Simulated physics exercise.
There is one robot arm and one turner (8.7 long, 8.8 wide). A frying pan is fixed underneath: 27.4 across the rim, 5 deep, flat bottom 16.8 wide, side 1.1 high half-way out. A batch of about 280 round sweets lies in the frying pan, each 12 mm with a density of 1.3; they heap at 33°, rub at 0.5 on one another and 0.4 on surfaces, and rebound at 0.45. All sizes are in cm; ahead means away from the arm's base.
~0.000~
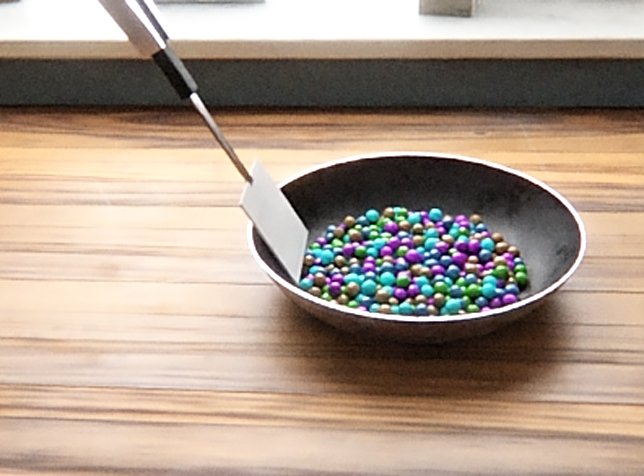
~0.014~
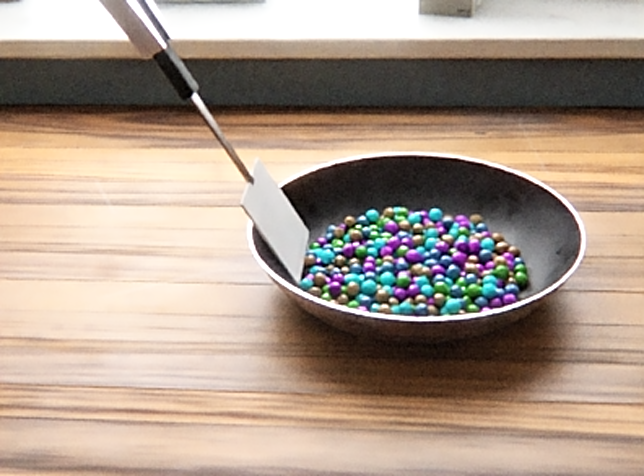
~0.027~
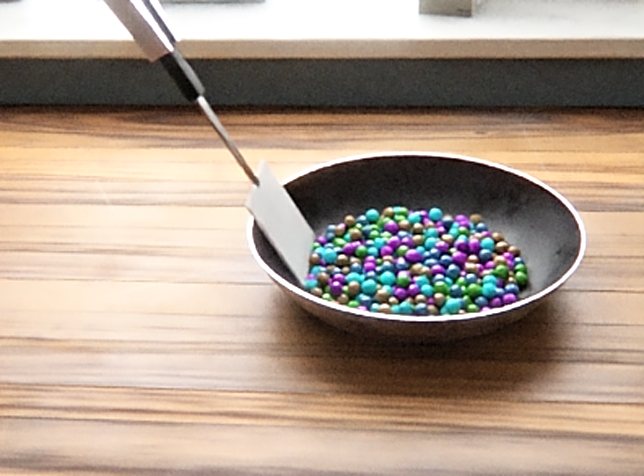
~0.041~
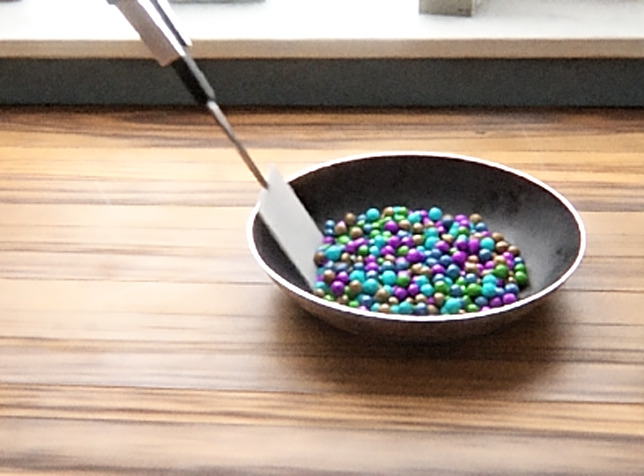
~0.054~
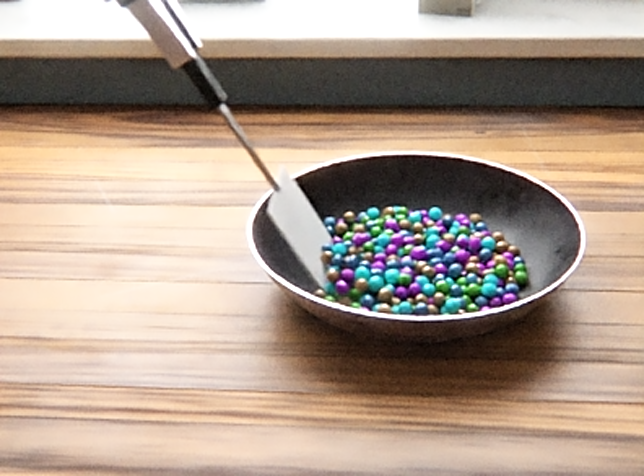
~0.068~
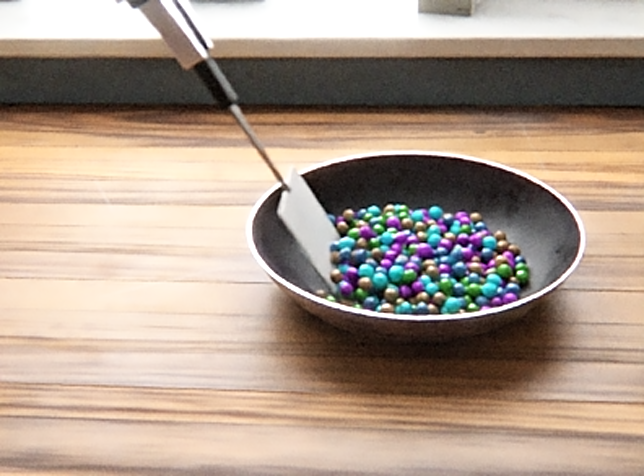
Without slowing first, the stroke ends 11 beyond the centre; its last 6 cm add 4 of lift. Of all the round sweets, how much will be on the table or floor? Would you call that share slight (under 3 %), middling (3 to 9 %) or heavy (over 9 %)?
It is heavy.
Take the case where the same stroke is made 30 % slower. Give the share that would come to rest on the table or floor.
About 15 in a hundred.
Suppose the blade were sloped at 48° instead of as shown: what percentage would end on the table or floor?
Then roughly 20 percent.
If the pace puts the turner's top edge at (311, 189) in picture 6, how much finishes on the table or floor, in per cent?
Some 25 percent.
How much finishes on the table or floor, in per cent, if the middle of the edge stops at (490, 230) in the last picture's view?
Around 0 percent.
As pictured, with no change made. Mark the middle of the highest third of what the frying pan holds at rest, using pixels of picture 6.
Around (504, 260).
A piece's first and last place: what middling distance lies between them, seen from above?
Level distance of around 4 cm.
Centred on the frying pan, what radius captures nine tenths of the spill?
Around 45 centimetres.
After 0.17 s, sloping 61°, highest piece 4 above the table; 284 in the frying pan.
After 0.26 s, sloping 61°, highest piece 5 above the table; 284 in the frying pan.
After 0.51 s, sloping 61°, highest piece 19 above the table; 233 in the frying pan, 21 on the table or floor, 30 on the blade or in flight.
After 1.56 s, sloping 61°, highest piece 6 above the table; 233 in the frying pan, 51 on the table or floor.
At rest, 233 in the frying pan, 51 on the table or floor. That is 18 % on the table or floor.
